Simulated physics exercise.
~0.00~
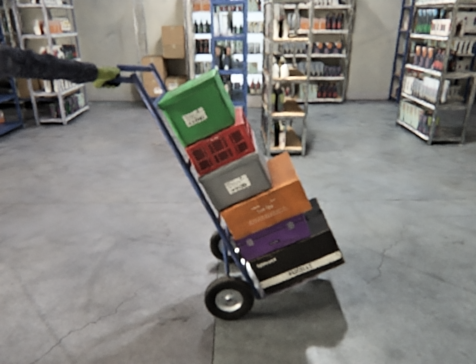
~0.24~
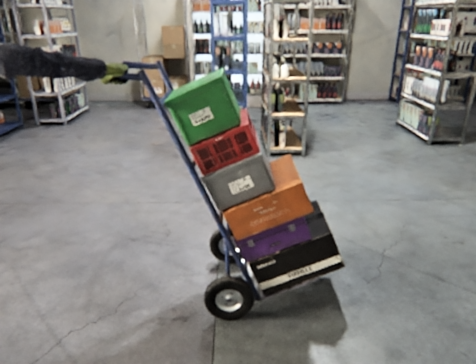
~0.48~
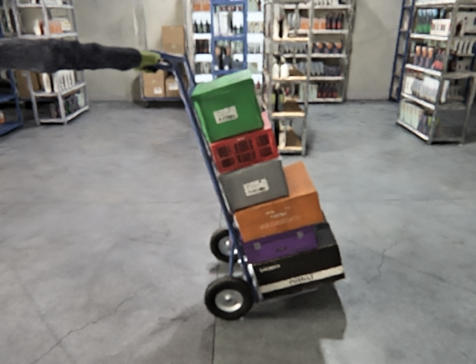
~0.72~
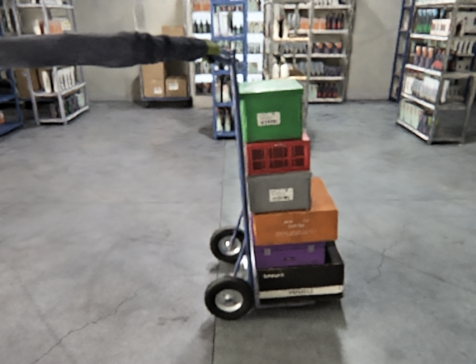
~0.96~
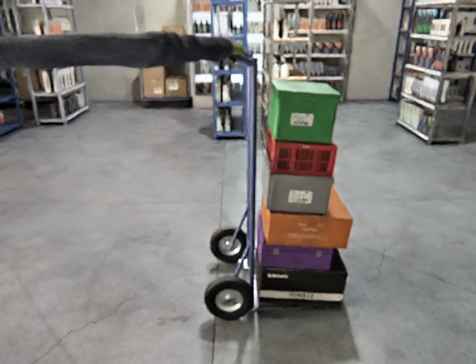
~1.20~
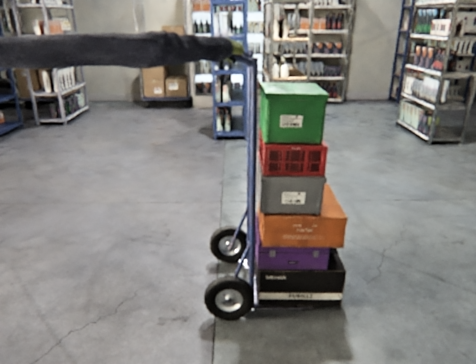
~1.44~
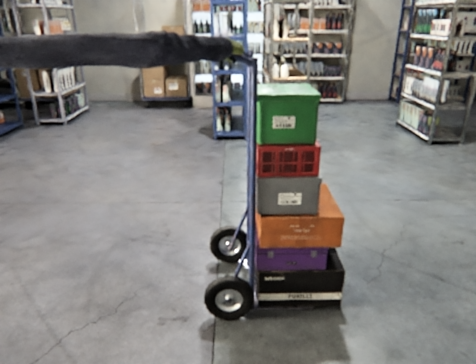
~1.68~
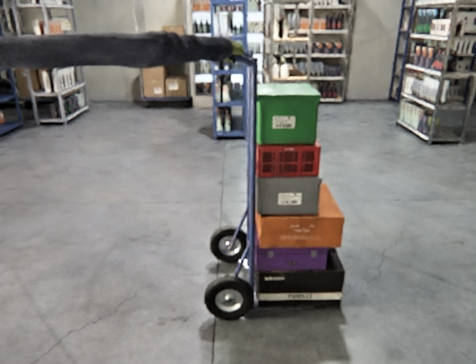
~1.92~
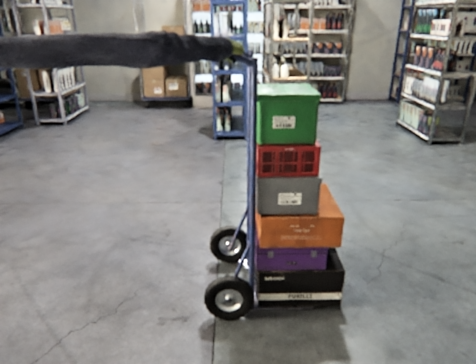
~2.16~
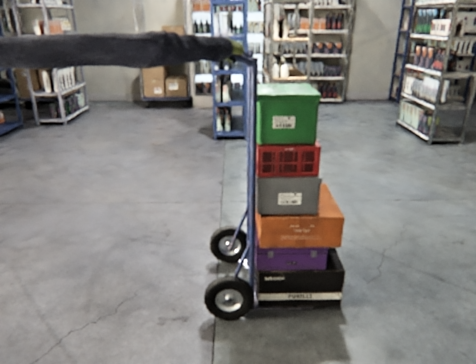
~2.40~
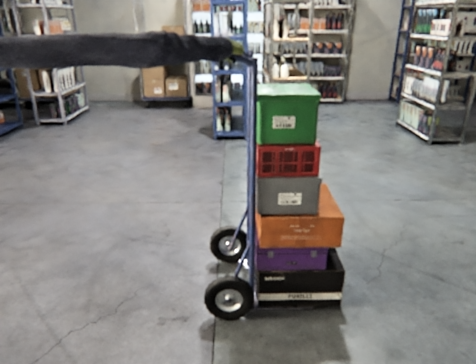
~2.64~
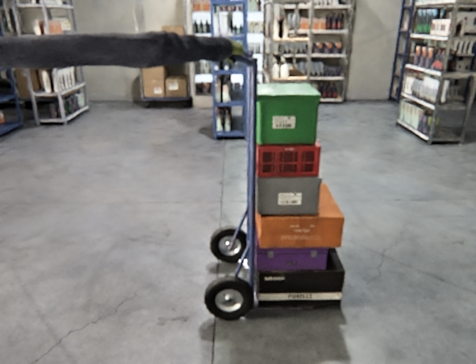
A loaded sack truck, tilted back to the left and held by a gloved hand, swings upright in a storeroom; its stack of six mixed boxes and crates tips slightly past upright, settles back, and stands still with everything in place.
